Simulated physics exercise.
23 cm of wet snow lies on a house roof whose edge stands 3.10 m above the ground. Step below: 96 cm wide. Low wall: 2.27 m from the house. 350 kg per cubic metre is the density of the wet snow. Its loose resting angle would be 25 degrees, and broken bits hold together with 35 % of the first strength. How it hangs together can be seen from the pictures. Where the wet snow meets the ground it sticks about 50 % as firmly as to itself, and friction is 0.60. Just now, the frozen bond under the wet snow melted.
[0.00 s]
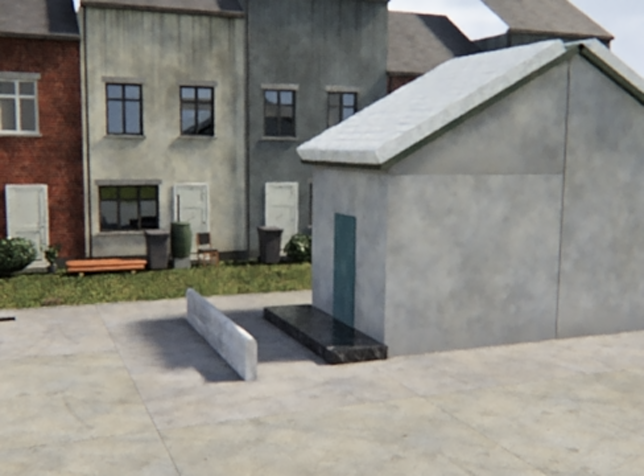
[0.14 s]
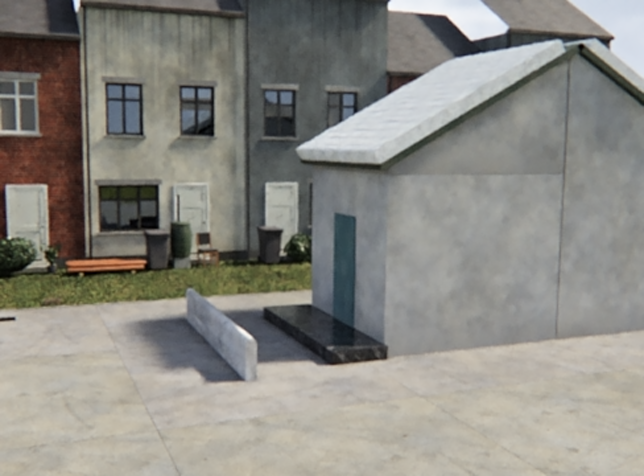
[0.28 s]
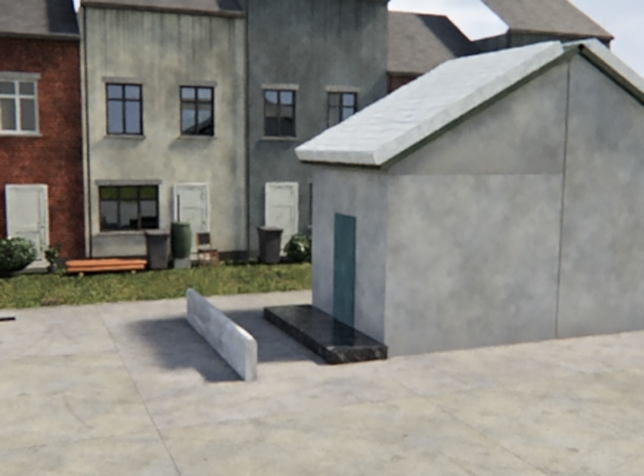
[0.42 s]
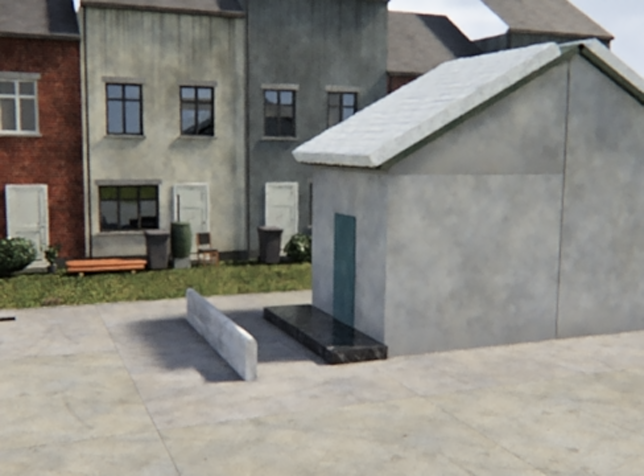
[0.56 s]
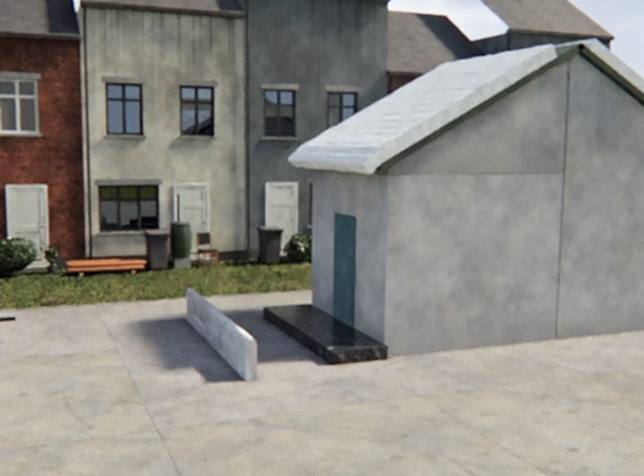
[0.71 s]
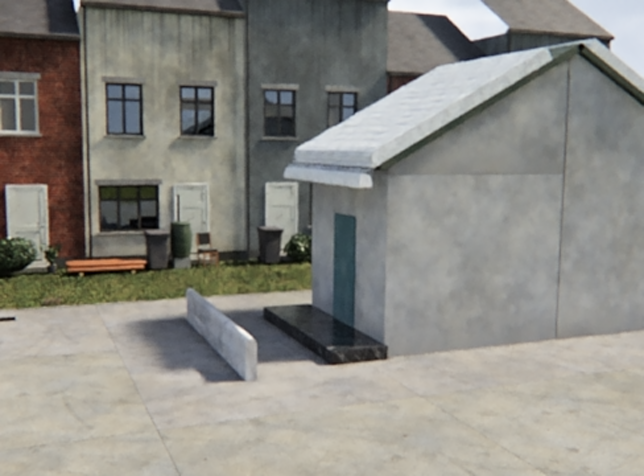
A small grey concrete building with thick white snow on its pitched roof stands at the right of a paved yard, seen from slightly above by a still camera. It has a teal door above a dark step, with a low pale wall to the left and brick and grey terraced houses behind grass. The snow creeps down the left slope, pushes further past the eaves, and its lower edge cracks and sags.
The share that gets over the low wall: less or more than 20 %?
I'd say the figure comes out short of 20 percent.
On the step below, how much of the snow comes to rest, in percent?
Something like 8 percent.
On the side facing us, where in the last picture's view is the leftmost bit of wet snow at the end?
Position: About (126, 386).
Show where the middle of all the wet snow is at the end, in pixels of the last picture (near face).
Look near (287, 352) in the final picture.
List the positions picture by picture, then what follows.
In the first picture, foremost bit of the wet snow at (375, 153).
In the second picture, foremost bit of the wet snow at (375, 153), its middle shifted 1.2 cm, 1 % of it past the eaves, in one piece.
In the third picture, foremost bit of the wet snow at (373, 154), its middle shifted 4.6 cm, 2 % of it past the eaves, in one piece.
In the fourth picture, foremost bit of the wet snow at (370, 157), its middle shifted 11 cm, 4 % of it past the eaves, in one piece.
In the fifth picture, foremost bit of the wet snow at (365, 163), its middle shifted 20 cm, 6 % of it past the eaves, cracking.
In the sixth picture, foremost bit of the wet snow at (359, 185), its middle shifted 31 cm, 9 % of it past the eaves, cracking.
After 1.12 s, 88 % is still on the roof and 0 % is past the low wall.
After 1.62 s, 69 % is still on the roof and 0 % is past the low wall.
After 2.11 s, 40 % is still on the roof and 0 % is past the low wall.
After 2.60 s, none is still on the roof and 0 % is past the low wall.
After 3.90 s, none is still on the roof and 8 % is past the low wall.
